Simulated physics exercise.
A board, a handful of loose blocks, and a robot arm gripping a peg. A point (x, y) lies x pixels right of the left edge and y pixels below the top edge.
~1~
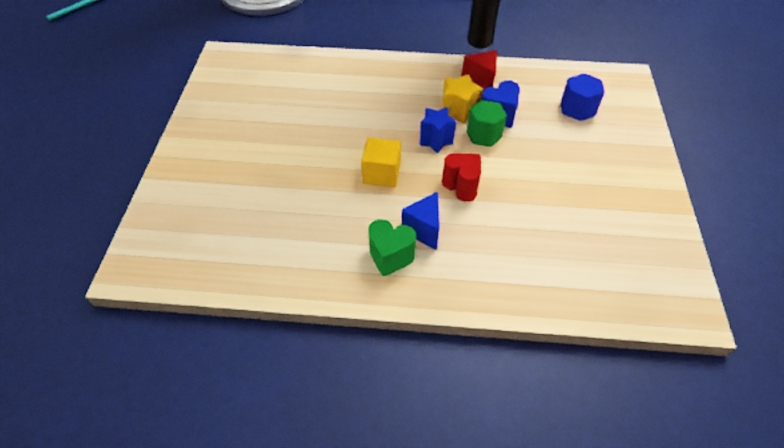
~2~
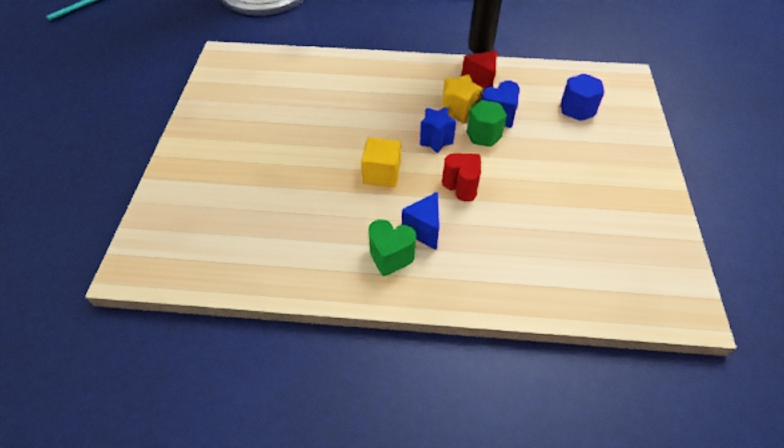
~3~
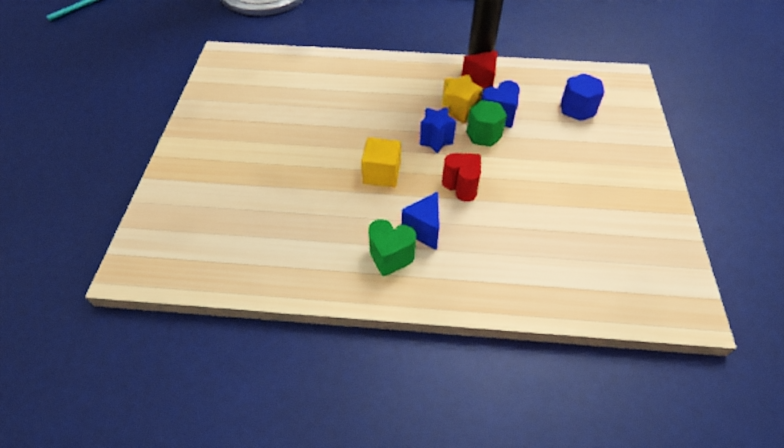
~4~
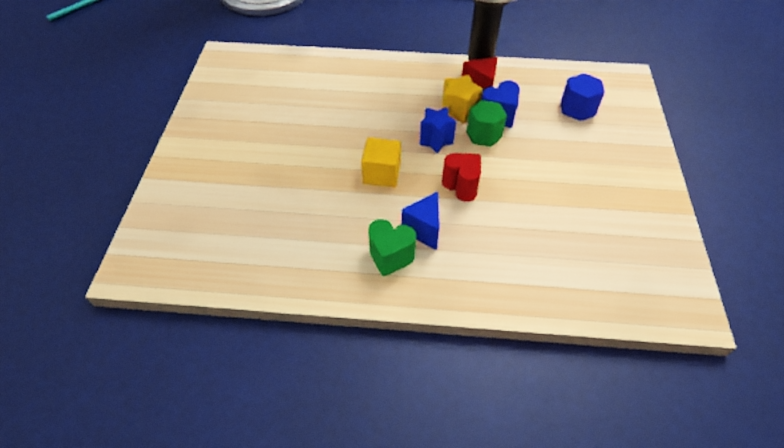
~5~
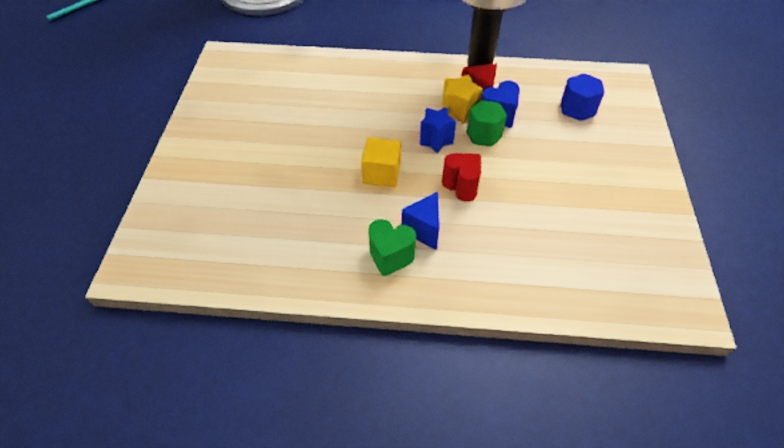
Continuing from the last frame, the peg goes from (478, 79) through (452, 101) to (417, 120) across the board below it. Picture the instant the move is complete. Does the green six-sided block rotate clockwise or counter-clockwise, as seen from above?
It rotates clockwise.
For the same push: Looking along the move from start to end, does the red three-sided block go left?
It seems so.
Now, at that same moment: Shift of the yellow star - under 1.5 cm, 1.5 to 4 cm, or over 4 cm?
More than 4 cm.
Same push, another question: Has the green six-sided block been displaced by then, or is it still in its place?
Here's my answer: The green six-sided block gets displaced.
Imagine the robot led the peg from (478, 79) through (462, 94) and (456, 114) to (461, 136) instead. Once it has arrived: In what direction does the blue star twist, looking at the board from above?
From overhead, the rotation is clockwise.
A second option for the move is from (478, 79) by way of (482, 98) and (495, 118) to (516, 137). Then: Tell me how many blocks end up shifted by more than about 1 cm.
I reckon the push displaces three or more of the blocks by more than 1 cm.
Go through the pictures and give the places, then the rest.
In the first picture, tip of the peg (480, 41), middles of tops, blue star (438, 117), yellow star (462, 86), red three-sided block (485, 59), green six-sided block (489, 111).
In the second picture, peg (481, 47), nothing pushed.
In the third picture, peg (481, 52), nothing pushed.
In the fourth picture, peg (481, 58), red three-sided block (485, 65).
In the fifth picture, peg (480, 64), blue star (438, 117), yellow star (462, 86), red three-sided block (484, 72), green six-sided block (489, 111).
What follows on the original path. One third of the way, peg (463, 80); blue star (436, 120); yellow star (454, 102); red three-sided block (477, 87); green six-sided block (490, 122), turned 25° clockwise.
Two thirds of the way, peg (442, 94); blue star (432, 126), turned 15° clockwise; yellow star (453, 108); red three-sided block (476, 91), turned 25° anticlockwise; green six-sided block (490, 122), turned 25° clockwise.
At the end, peg (417, 105); blue star (432, 129), turned 25° clockwise; yellow star (449, 110), turned 20° anticlockwise; red three-sided block (476, 91), turned 25° anticlockwise; green six-sided block (490, 122), turned 25° clockwise.
